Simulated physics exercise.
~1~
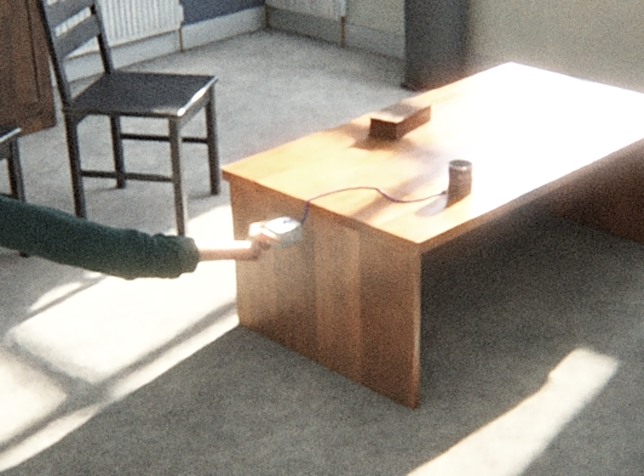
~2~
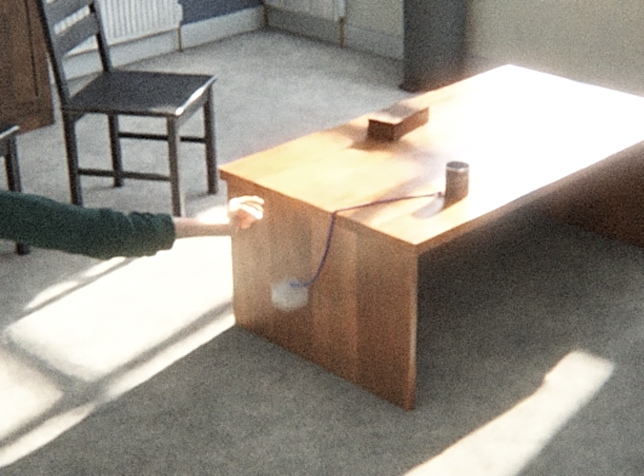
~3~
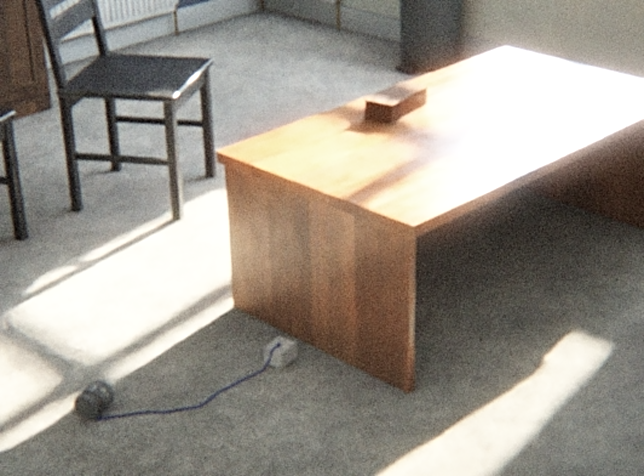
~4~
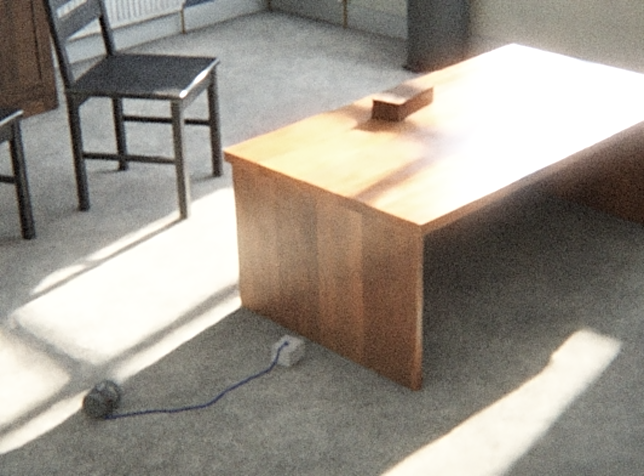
Hand releasing a white block beside a wooden desk, its string dragging a grey cup to the floor while the brick stays put.
